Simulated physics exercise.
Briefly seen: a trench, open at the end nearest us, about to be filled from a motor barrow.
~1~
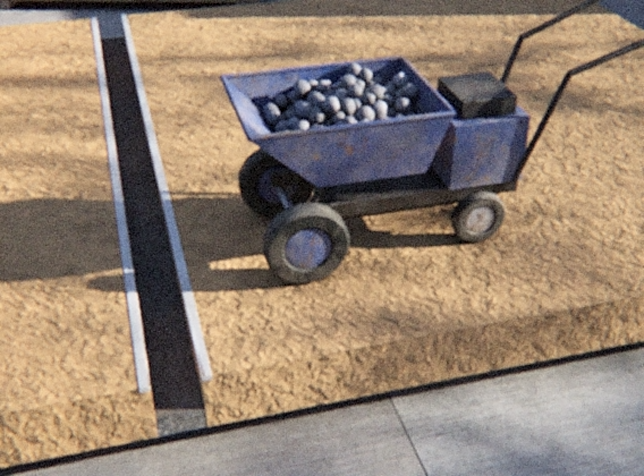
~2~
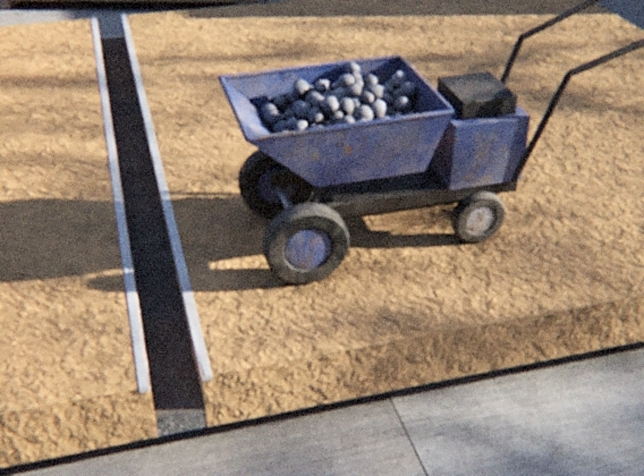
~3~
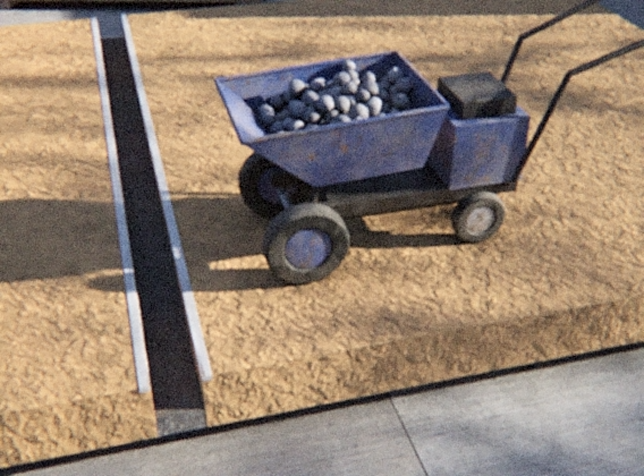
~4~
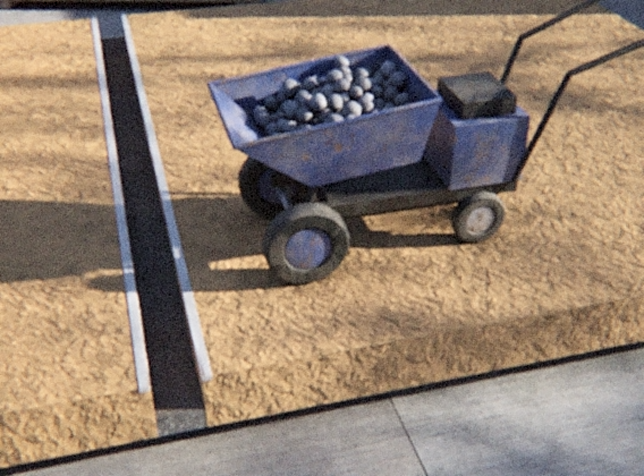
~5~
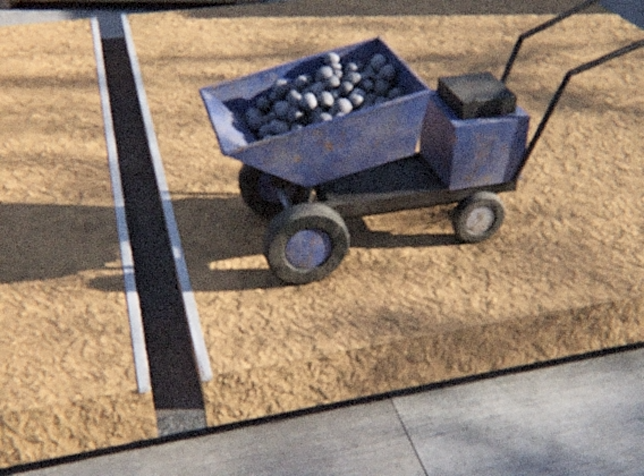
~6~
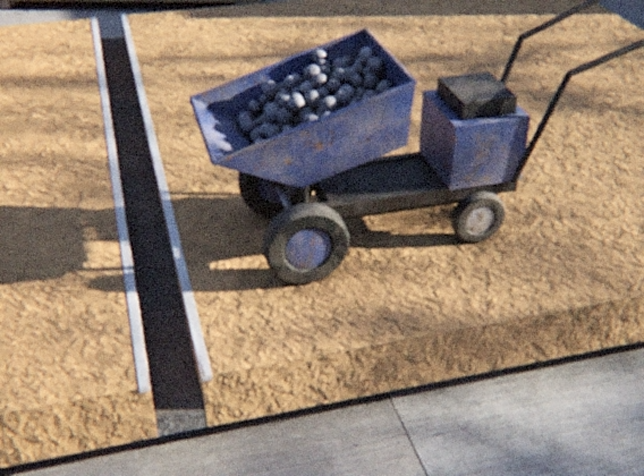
On sandy ground beside grey paving, a blue motor barrow loaded with round grey cobbles stood right of a narrow trench, and its skip gradually tilted forward to the left while the wheels stayed put.
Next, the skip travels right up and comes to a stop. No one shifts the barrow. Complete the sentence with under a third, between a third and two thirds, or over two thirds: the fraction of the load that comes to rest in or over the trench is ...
It is between a third and two thirds.
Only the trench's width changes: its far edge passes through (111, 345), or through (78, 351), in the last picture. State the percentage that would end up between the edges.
Close to 80 per cent in the first, close to 100 per cent in the second.
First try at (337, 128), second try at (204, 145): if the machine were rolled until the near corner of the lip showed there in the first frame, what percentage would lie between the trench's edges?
About 30 per cent, then about 0 per cent.
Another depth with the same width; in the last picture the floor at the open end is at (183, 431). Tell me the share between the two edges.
60 %.
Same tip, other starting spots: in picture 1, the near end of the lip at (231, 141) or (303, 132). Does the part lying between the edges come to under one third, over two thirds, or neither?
First: Below one third. Second: In the middle band.
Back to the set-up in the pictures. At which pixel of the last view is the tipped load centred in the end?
Close to (139, 262), more or less.
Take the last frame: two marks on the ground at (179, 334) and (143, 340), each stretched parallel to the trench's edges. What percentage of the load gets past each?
Result, first then second: 70 %, 40 %.
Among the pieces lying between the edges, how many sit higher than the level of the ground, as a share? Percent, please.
Estimate: Near 15 per cent.
Shortly afterwards, skip tipped steeply; the whole lot in the skip.
Next, skip tipped right over; near two thirds in the skip; near a quarter in or heaped over the trench; a little beyond it; only a few falling.
Some moments later, skip tipped right over; near a quarter in the skip; near half in or heaped over the trench; near a third beyond it.
In the end, skip tipped right over; near a quarter in the skip; near half in or heaped over the trench; near a third beyond it.
